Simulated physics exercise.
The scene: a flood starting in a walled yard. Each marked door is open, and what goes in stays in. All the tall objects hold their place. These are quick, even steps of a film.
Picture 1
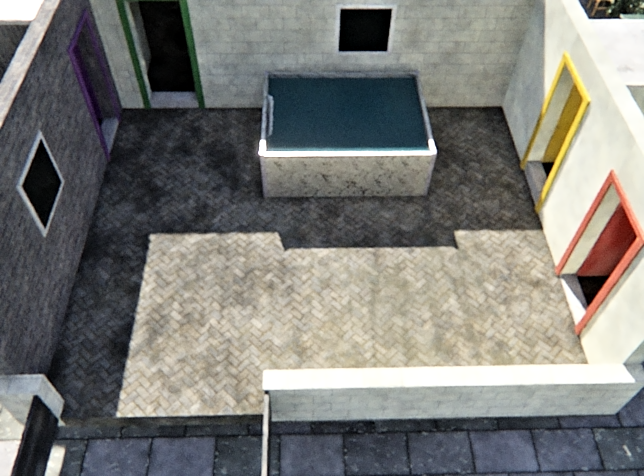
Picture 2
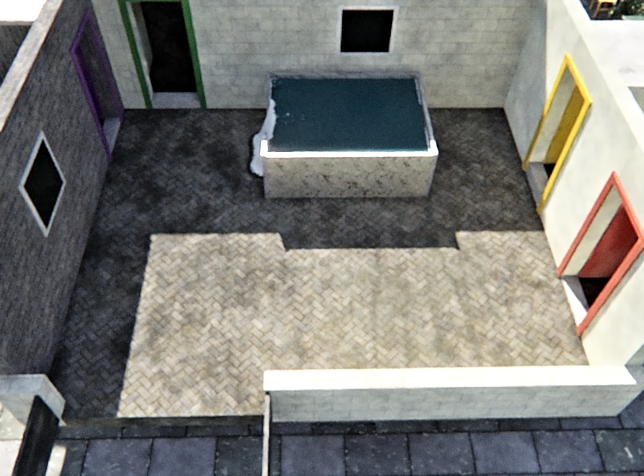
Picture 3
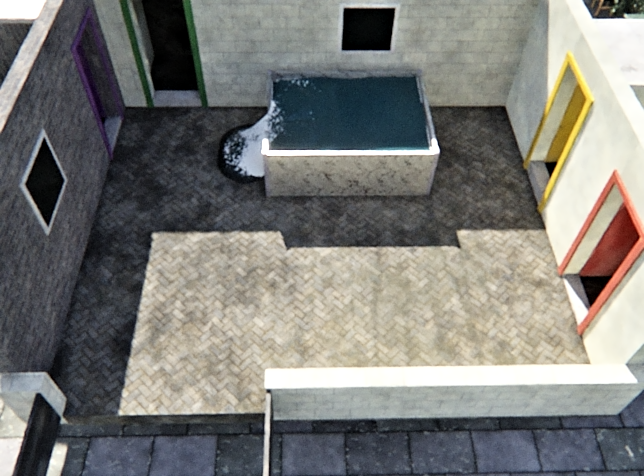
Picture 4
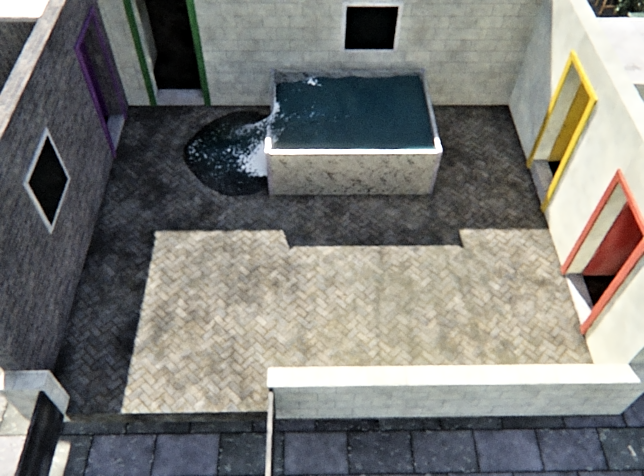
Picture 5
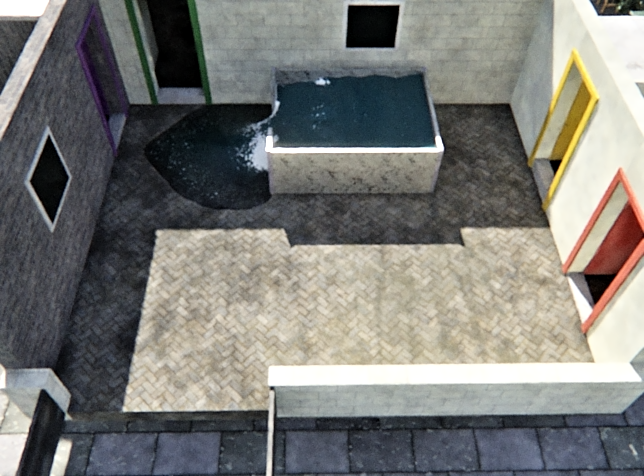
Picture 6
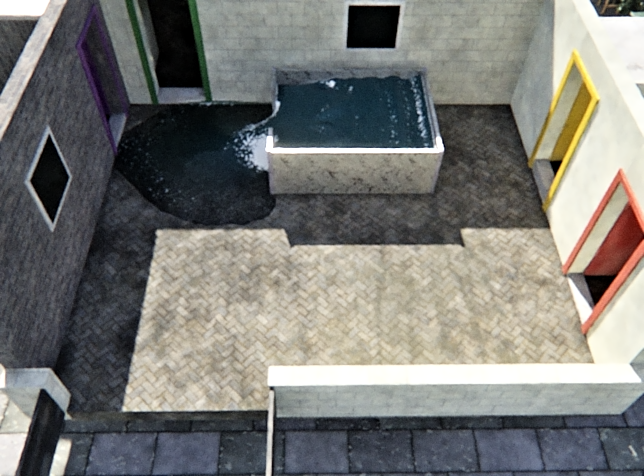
The clip opens on a walled yard with a full, still tank of dark water against the back wall. Water then pours from the tank's left side onto the paving, foaming at the gap, and the dark pool spreads leftward and forward, reaching close to the purple-framed doorway.
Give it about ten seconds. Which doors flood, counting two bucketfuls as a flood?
One by one: The green door takes more than that; the yellow door stays under that; the red door stays under that; the purple door takes more than that.
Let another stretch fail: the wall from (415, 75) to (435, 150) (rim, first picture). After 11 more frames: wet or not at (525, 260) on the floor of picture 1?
Answer: Flooded.
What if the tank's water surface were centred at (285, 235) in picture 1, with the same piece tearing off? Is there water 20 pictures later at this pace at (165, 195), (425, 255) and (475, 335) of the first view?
One after the other: Under water, dry, no water.
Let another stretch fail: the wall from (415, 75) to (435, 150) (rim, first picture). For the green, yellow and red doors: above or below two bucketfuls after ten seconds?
In short: Green door holds, yellow door is over, red door passes that mark.
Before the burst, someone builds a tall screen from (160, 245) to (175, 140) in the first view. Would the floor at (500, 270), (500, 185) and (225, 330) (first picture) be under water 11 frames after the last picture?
In that order: Not flooded, free of water, wet.
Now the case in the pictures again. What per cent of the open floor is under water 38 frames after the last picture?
Roughly 50 per cent.
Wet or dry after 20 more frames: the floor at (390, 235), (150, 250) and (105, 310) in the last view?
One after the other: Clear, flooded, wet.
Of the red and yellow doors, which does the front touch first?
That is the yellow-painted one.
A moment on, water covers 25 % of the floor; the green door wet at the sill, nothing in, the yellow door not reached, the red door not reached, the purple door over two buckets in.
Next, water covers 30 % of the floor; the green door under two buckets in, the yellow door not reached, the red door not reached, the purple door far over two buckets in.
Then, water covers 40 % of the floor; the green door over two buckets in, the yellow door not reached, the red door not reached, the purple door far over two buckets in.
Later, water covers 50 % of the floor; the green door far over two buckets in, the yellow door not reached, the red door not reached, the purple door far over two buckets in.
In the end, water covers 65 % of the floor; the green door far over two buckets in, the yellow door wet at the sill, nothing in, the red door not reached, the purple door far over two buckets in.
